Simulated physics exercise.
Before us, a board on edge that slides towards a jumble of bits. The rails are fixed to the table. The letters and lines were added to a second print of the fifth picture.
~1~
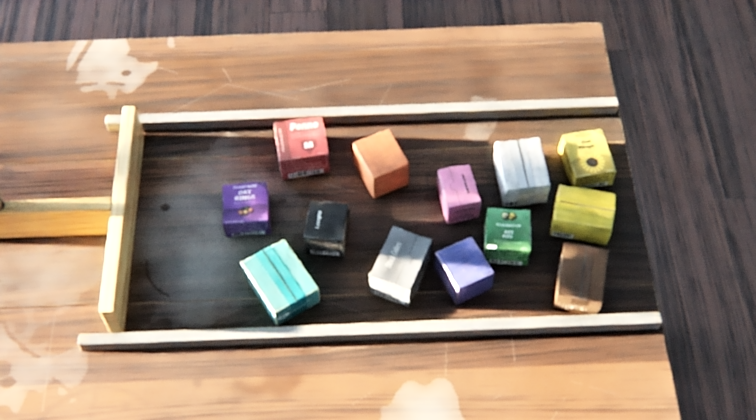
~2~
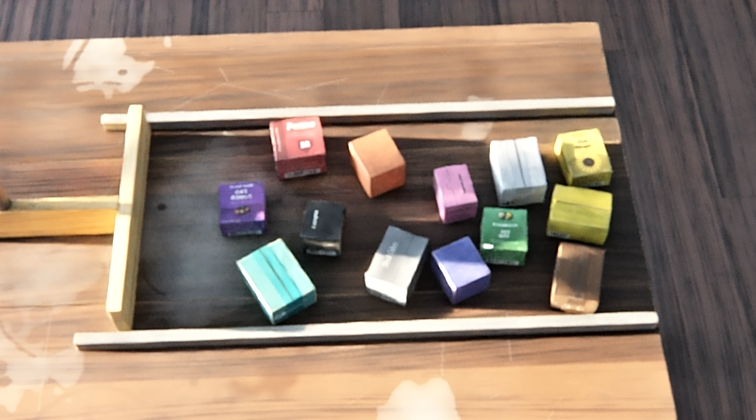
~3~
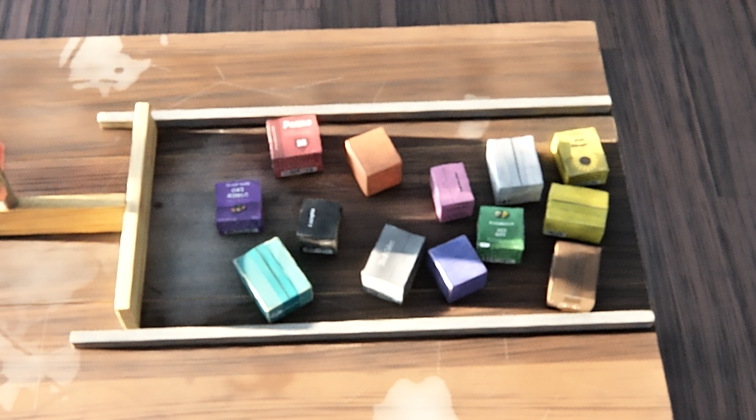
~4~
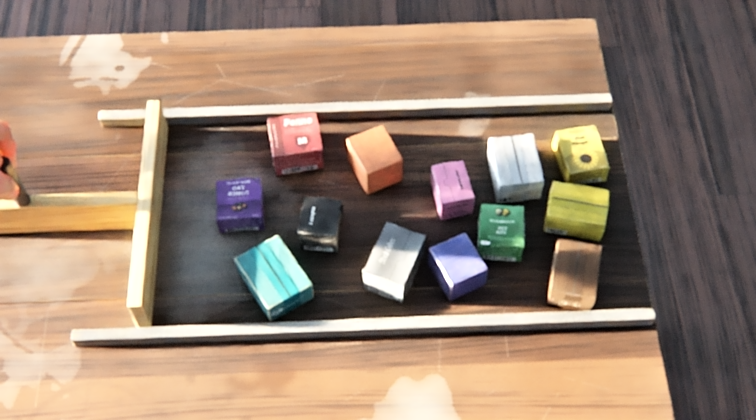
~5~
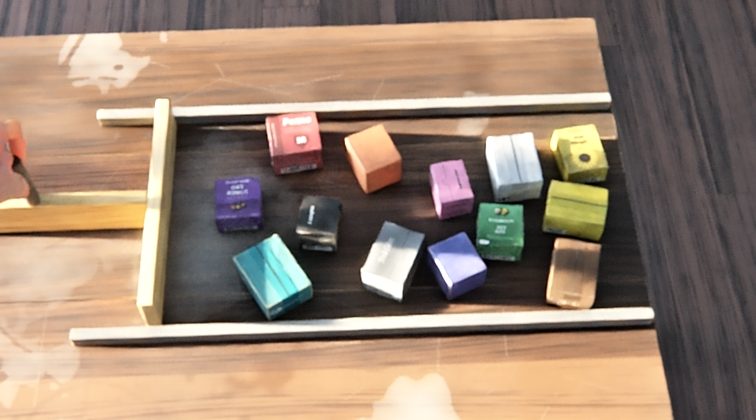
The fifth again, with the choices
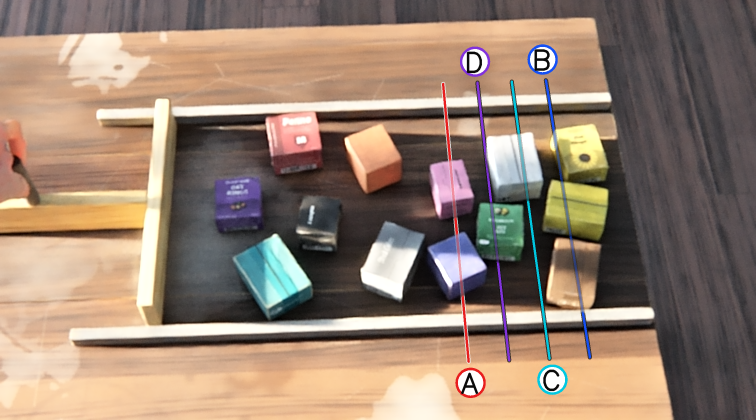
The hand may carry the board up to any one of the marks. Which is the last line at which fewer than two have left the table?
No second one falls up to A.
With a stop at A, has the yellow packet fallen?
No.
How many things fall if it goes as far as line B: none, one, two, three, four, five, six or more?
By then, six or more.
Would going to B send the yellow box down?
Yes.
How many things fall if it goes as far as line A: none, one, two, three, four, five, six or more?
The count is none.
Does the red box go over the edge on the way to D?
No.
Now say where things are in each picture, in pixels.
The first picture shows yellow packet (587, 160); green packet (507, 236); blue block (464, 271).
The second picture shows board (126, 202); pink box (455, 193).
The third picture shows board (133, 199); grey packet (394, 265).
The fourth picture shows board (145, 197); orange block (375, 160).
The fifth picture shows board (155, 196); yellow box (576, 210); black packet (320, 224); purple box (239, 205).
On the marked copy, A at (455, 211); B at (566, 207); C at (529, 209); D at (492, 210).
With A. Early on, board (262, 192); turquoise box (296, 279); black packet (338, 224).
Further on, board (371, 188); green packet (516, 234); blue block (503, 283).
At the end, board (451, 185); yellow box (628, 204); yellow packet (612, 146); none fallen.
As for the rest, B drops nine; C drops six; D drops three.
